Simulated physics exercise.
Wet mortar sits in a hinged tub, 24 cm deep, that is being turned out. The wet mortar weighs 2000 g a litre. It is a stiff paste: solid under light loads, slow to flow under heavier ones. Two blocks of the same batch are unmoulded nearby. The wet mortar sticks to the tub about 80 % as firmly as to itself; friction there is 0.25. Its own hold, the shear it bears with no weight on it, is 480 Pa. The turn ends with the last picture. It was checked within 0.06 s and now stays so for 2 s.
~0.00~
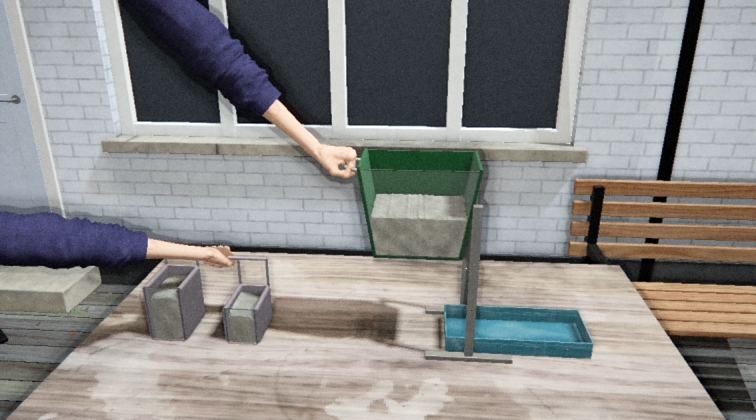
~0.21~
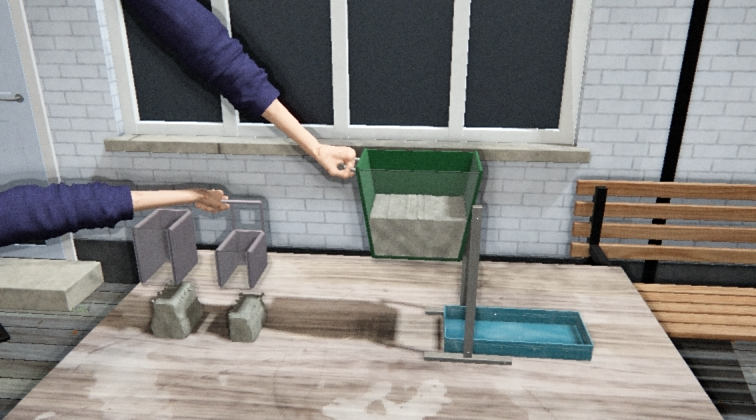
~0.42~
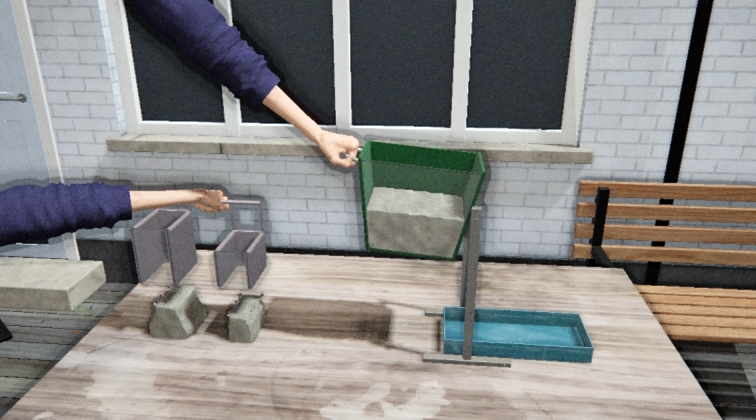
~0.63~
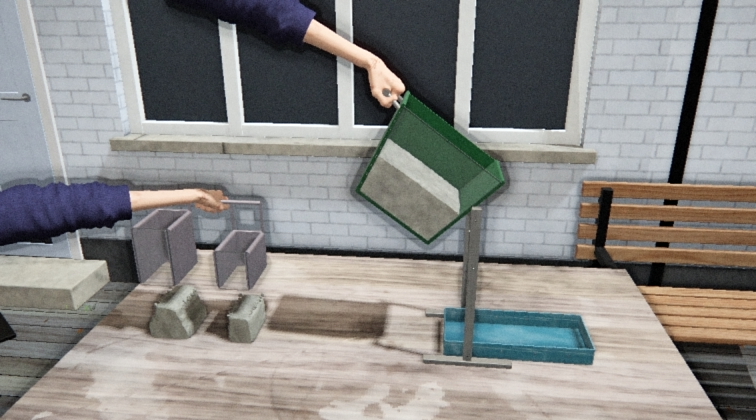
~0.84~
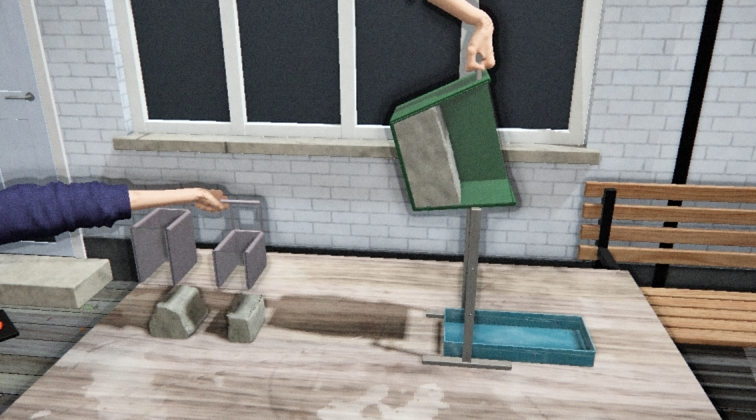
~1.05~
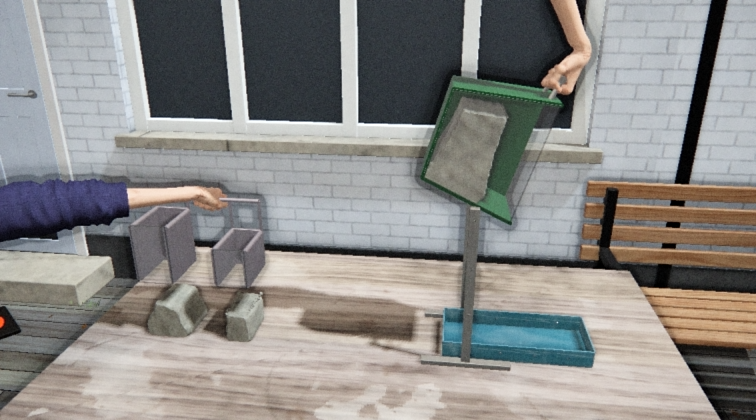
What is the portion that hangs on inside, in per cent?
The portion that hangs on inside is near 0 %.
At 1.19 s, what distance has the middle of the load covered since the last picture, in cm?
About 11 cm.
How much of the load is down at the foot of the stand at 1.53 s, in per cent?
About 60 %.
After 1.19 s, the tub is at 107 degrees and holds 88 %.
After 1.36 s, the tub is at 107 degrees and holds 29 %.
After 1.53 s, the tub is at 107 degrees and holds 0 %.
After 1.70 s, the tub is at 107 degrees and holds 0 %.
After 3.05 s, at the end, the tub is at 107 degrees and holds 0 %.
